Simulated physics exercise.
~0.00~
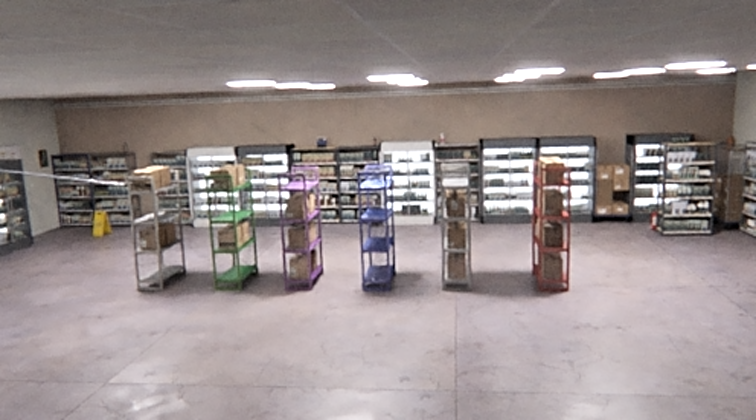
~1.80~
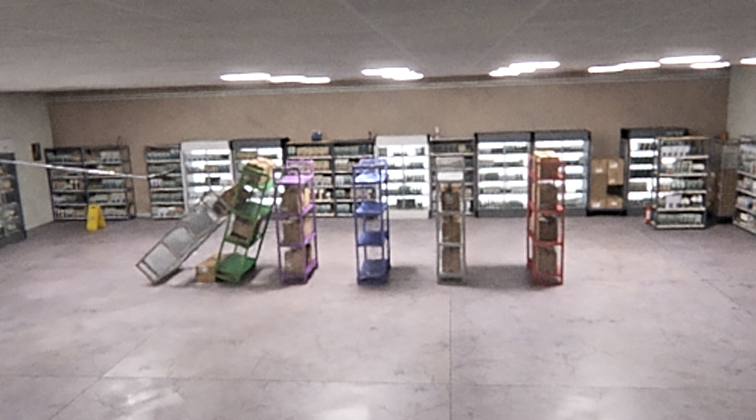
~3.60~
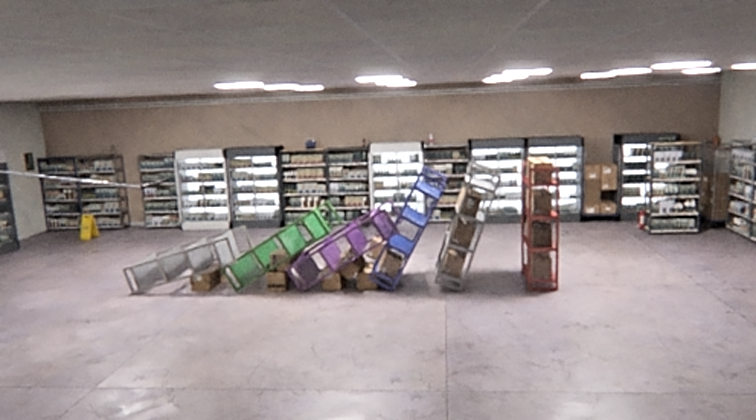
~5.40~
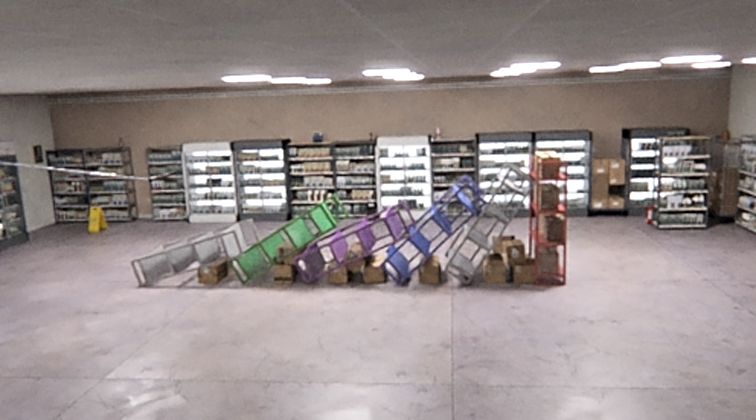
Six light shelving racks stood in a row in a store until the leftmost tipped right into the green one, and the purple, blue and gray racks toppled in turn, spilling cartons, leaving only the red rack upright at the end.
